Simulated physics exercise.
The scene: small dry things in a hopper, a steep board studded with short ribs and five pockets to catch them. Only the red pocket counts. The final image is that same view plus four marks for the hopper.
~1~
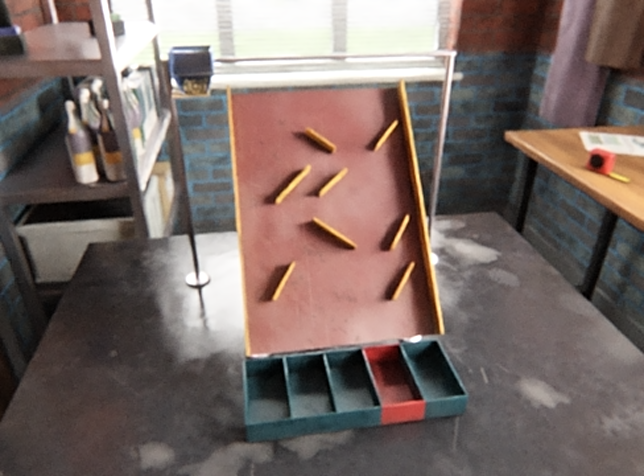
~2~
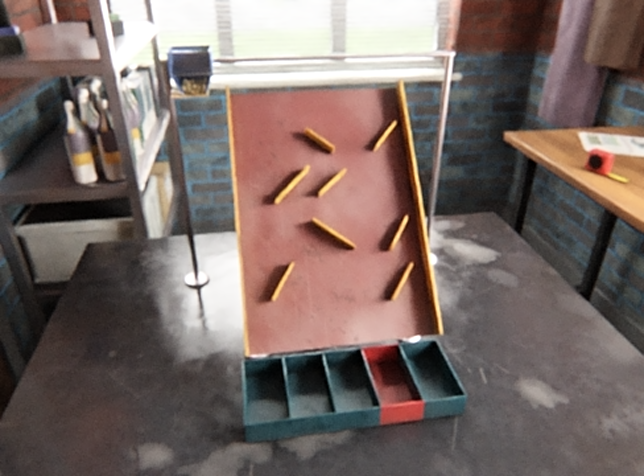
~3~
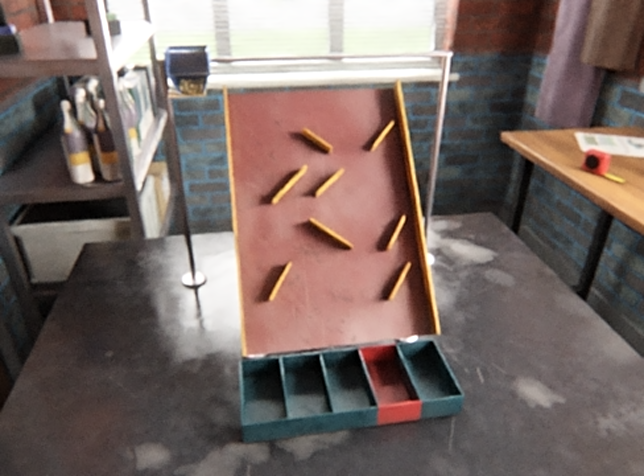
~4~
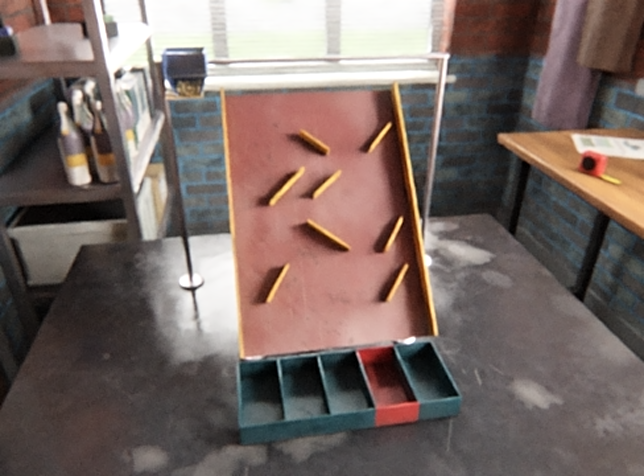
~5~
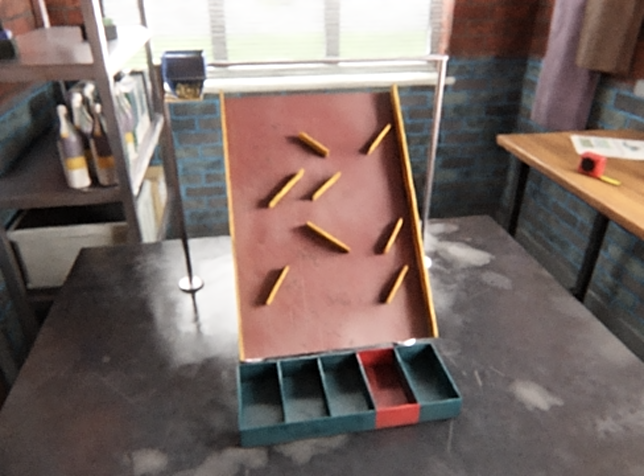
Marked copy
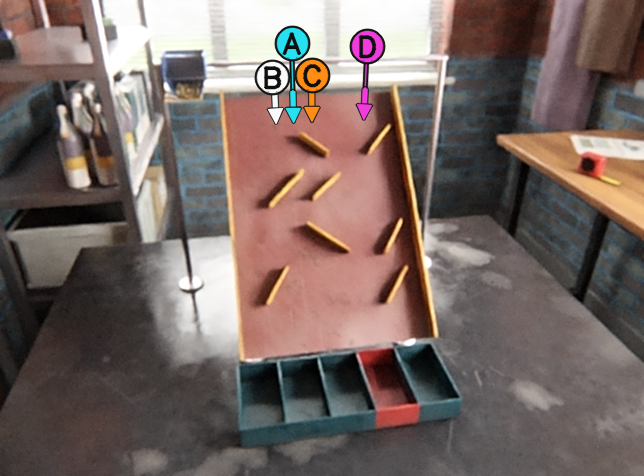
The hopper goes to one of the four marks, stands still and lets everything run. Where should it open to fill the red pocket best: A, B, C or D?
D works best here.
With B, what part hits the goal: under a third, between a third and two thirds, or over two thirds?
Under a third.
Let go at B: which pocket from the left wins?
The first from the left.
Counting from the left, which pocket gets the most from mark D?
The fourth.
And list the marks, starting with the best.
D, C, A, B.
On the marked copy, mark A meets the board at (293, 117); mark B meets the board at (275, 118); mark C meets the board at (311, 116); mark D meets the board at (364, 114).
Choosing A, a small part in the red pocket, about two thirds in other pockets, a small part held on the board, a small part outside the box.
Choosing B, none in the red pocket, most in other pockets, about a quarter outside the box.
Choosing C, about half in the red pocket, about a third in other pockets, a small part outside the box.
Choosing D, most in the red pocket, a small part in other pockets, a small part outside the box.
